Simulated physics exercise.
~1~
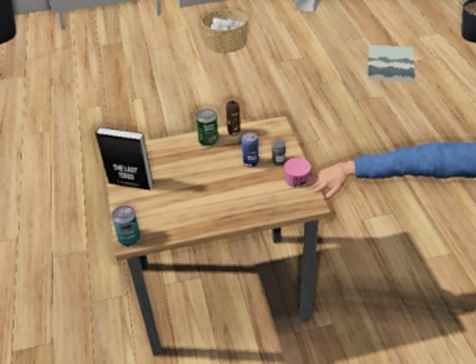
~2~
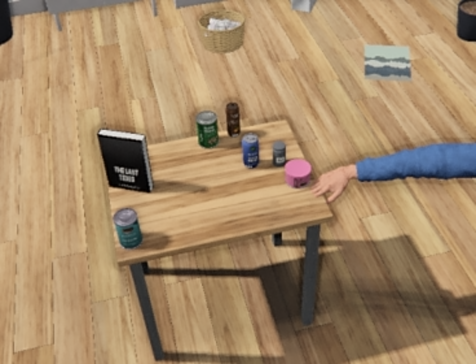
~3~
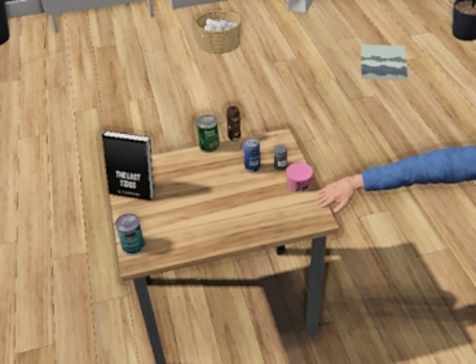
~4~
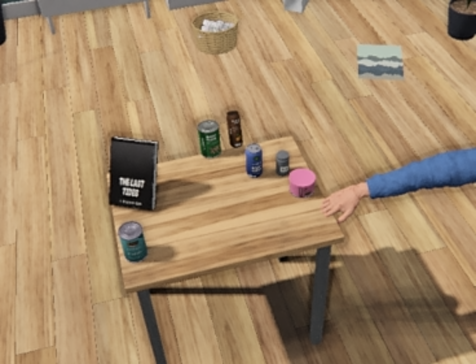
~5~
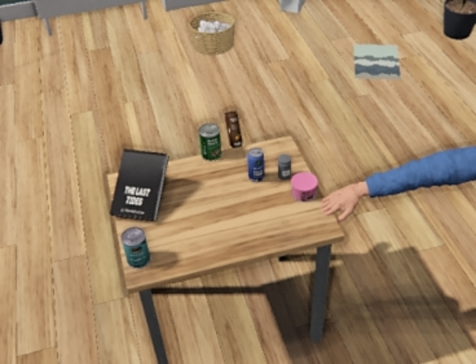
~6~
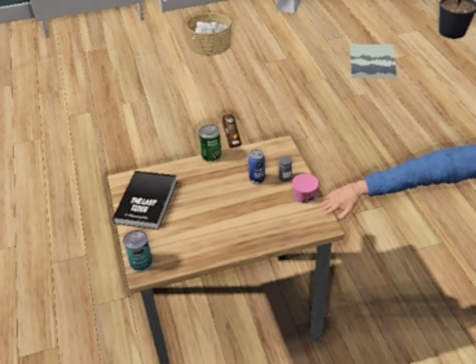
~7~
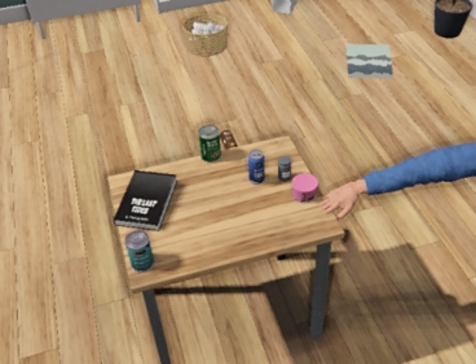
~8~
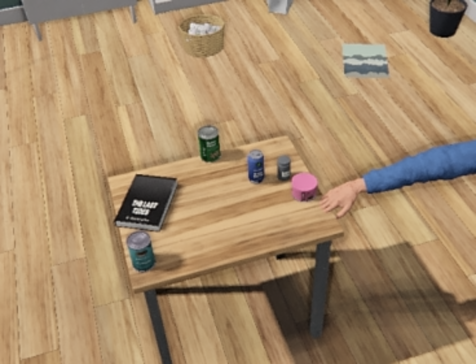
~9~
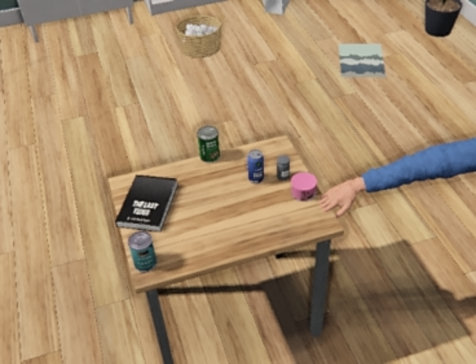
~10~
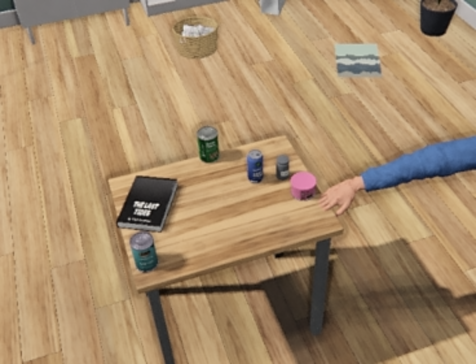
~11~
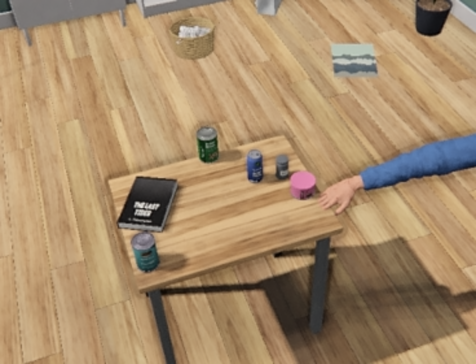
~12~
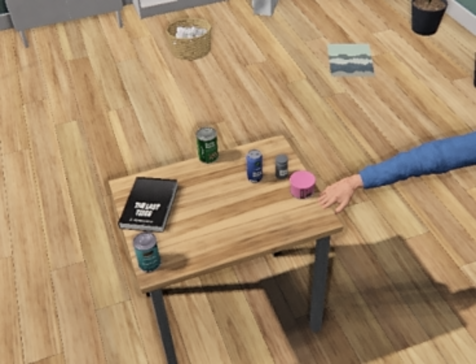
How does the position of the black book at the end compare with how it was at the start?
At the start the black book stands upright on the table, but by the end it is lying flat on the tabletop.
